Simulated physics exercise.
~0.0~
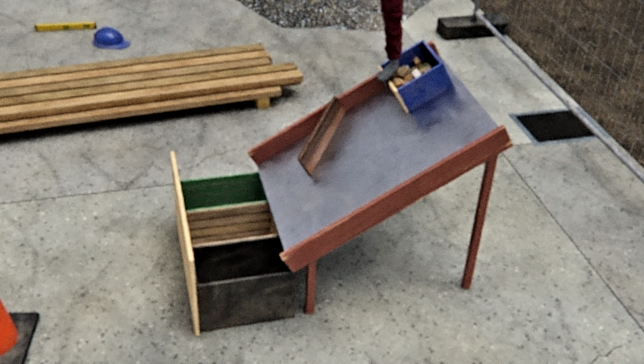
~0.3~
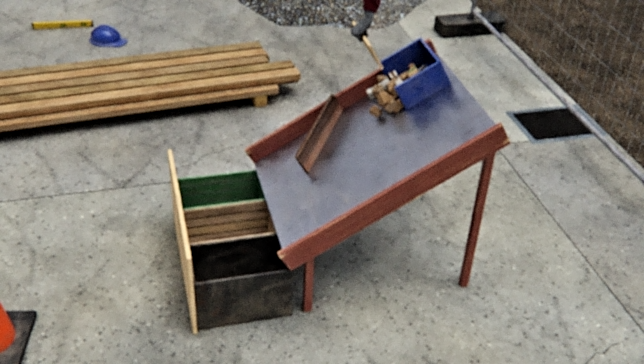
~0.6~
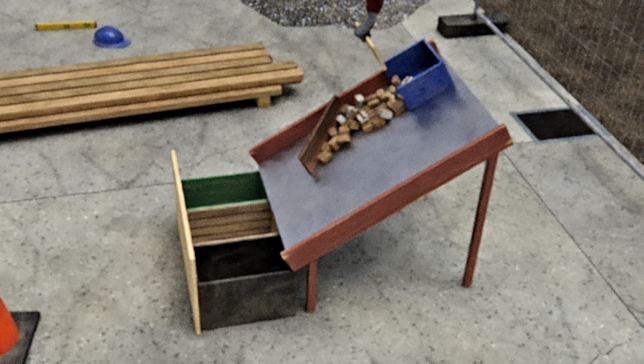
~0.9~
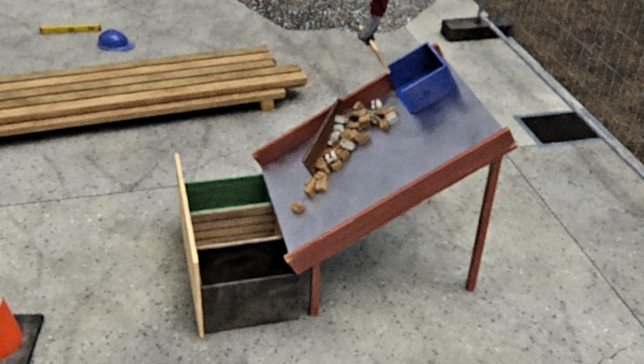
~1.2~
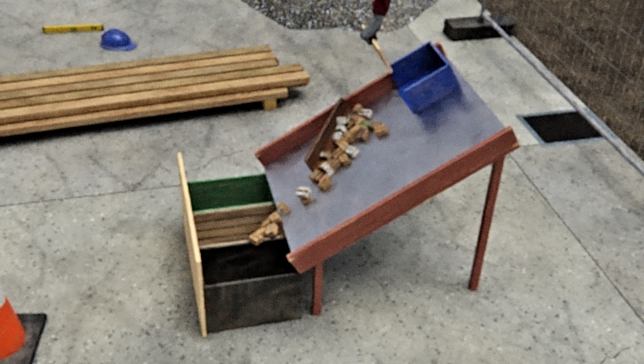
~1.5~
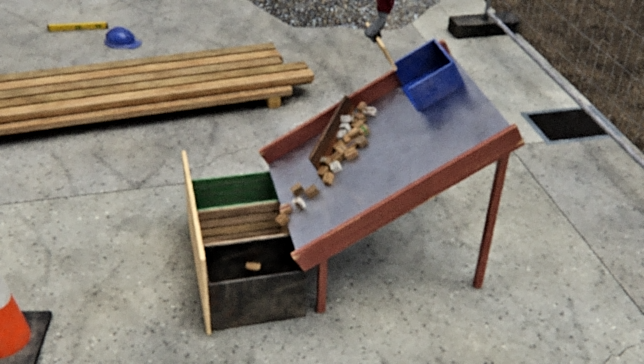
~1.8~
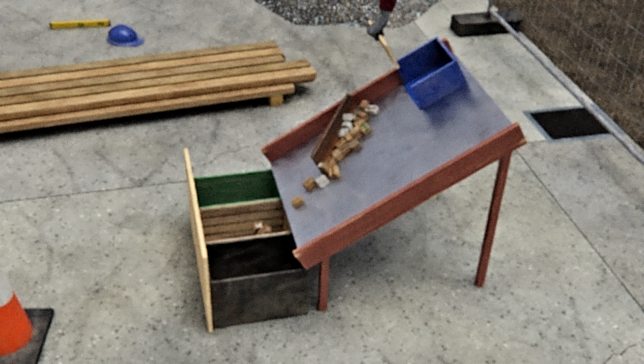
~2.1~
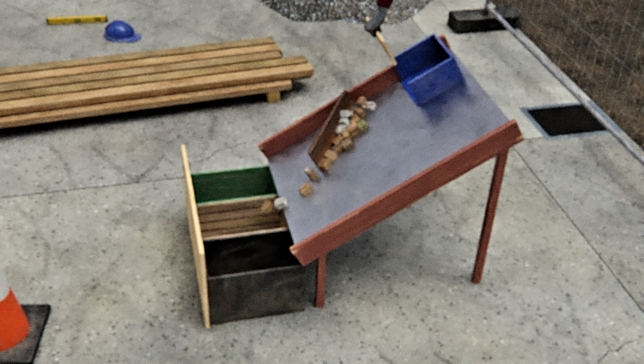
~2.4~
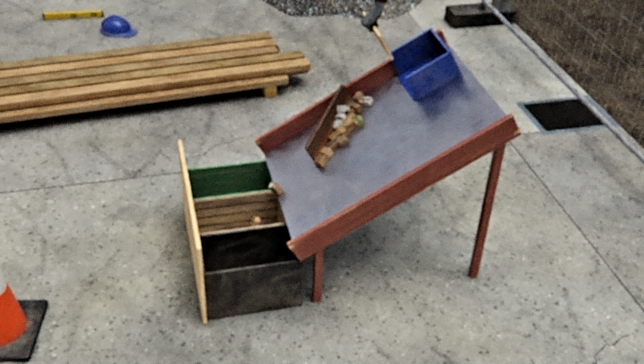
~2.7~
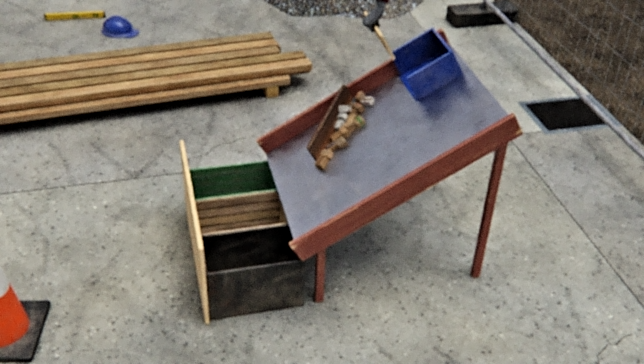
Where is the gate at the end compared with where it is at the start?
At the start the gate is at the front of the blue pen, holding back the parcels. By the end it is clear of them, held higher up in view and slightly to the left, beyond the far edge of the table.
